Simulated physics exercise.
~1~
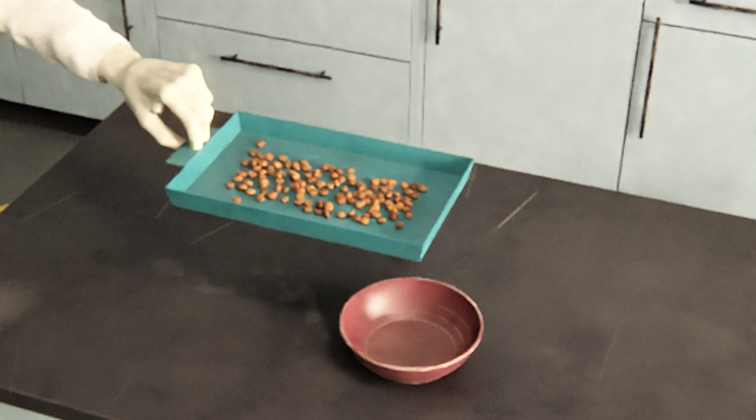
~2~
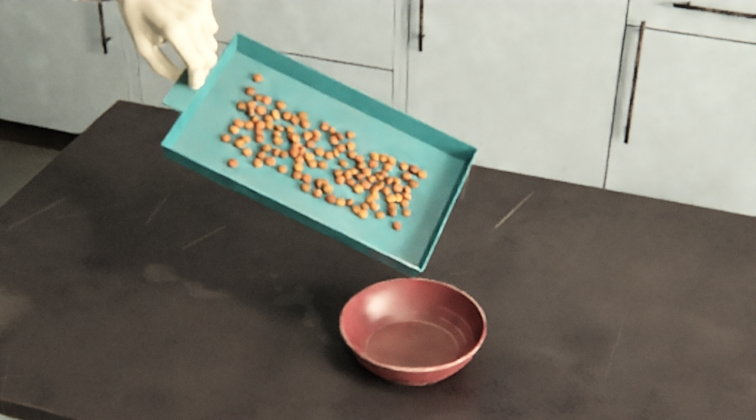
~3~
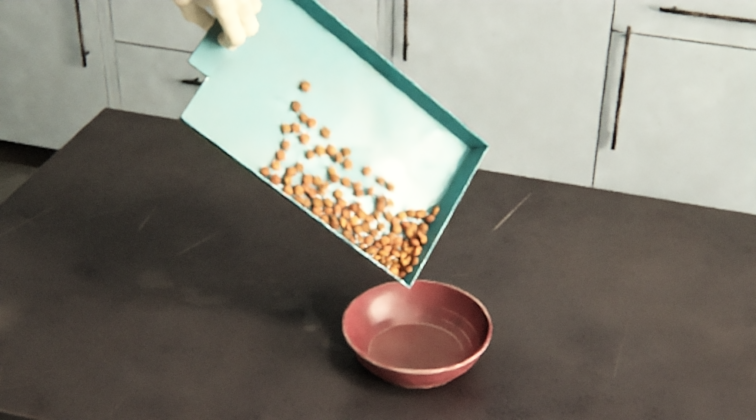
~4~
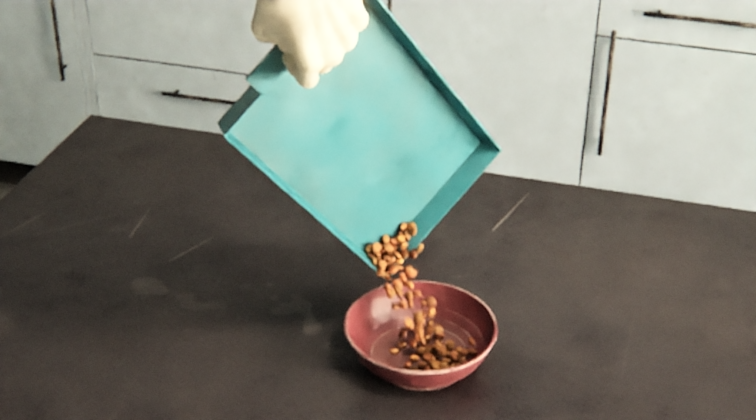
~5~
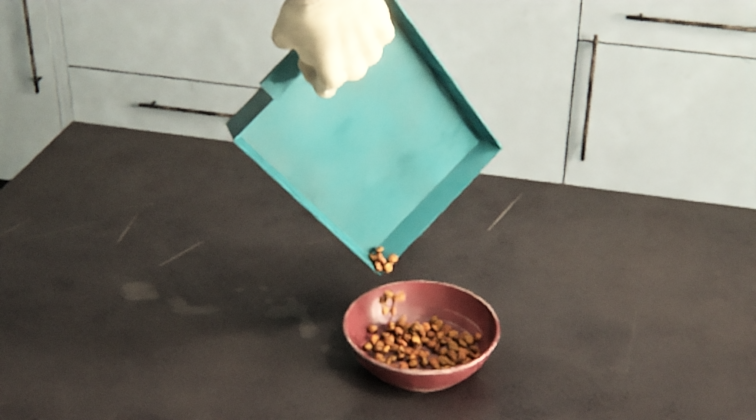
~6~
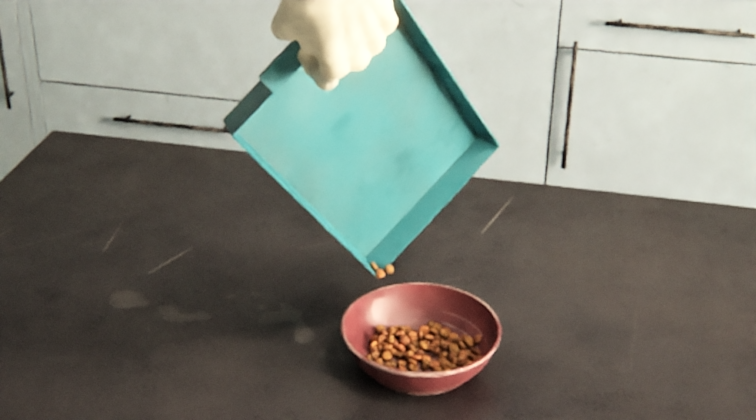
On a dark kitchen table, a pale hand lifted and steeply tipped a teal tray of brown kibble, sending the pieces sliding to its lower corner and pouring into a red bowl, until nearly all lay there and just a few remained at the corner.
